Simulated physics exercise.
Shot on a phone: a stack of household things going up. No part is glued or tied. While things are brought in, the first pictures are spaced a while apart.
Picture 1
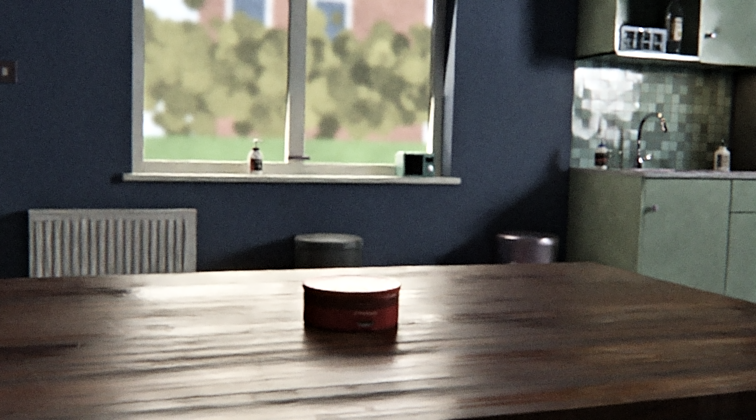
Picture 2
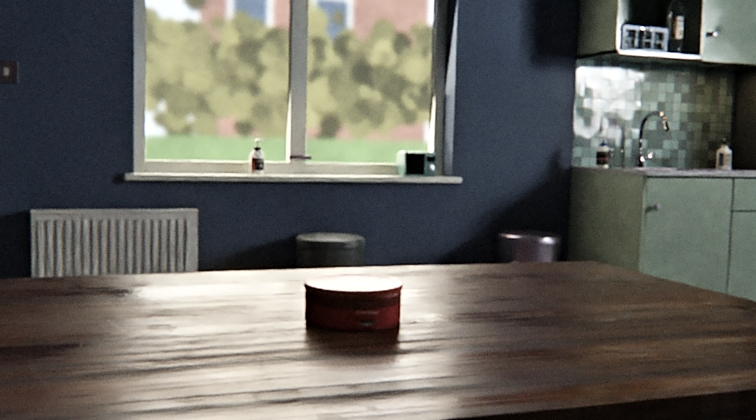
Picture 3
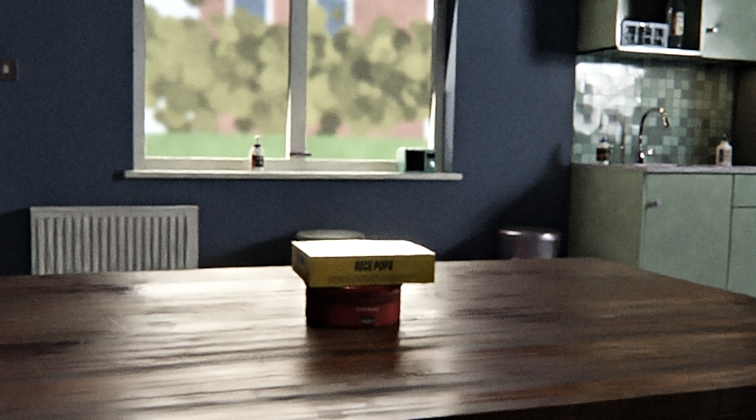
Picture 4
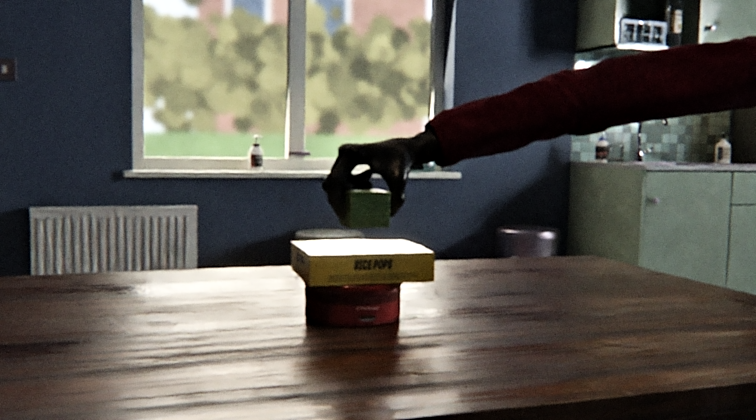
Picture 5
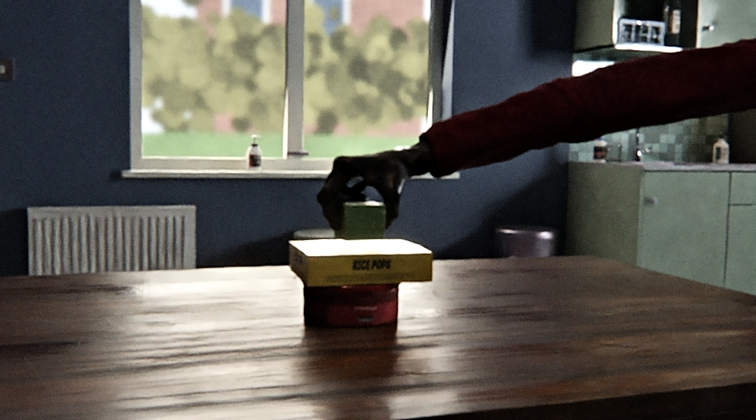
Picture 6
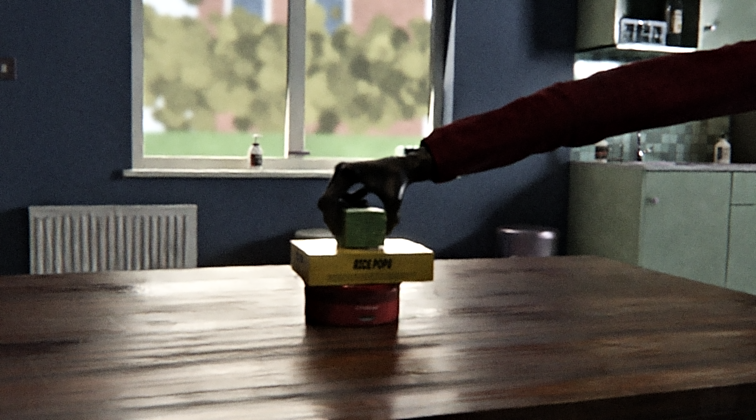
A dark hand in a red sleeve reaches in from the right and lowers a small green block onto a yellow packet, keeping hold of it. The packet, absent at first, lies across a round red tin on a dark wooden table. The nearly still camera looks across the table in a blue-walled kitchen, with a window and radiator behind and pale green cupboards at right.
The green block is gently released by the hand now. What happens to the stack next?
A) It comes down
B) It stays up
It stays up (B).
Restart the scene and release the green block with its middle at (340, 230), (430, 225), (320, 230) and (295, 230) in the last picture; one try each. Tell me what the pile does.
Going through the four cases in order, the pile stands firm, then tumbles down, then stands firm, and finally tumbles down.
Then, 0.30 s after the last picture, nothing has stirred.
Then, 0.70 s after the last picture, green block resting near (360, 228).
At rest, all 3 in place. Seen from the same camera at the end, green block near (360, 228). The pile stays up.
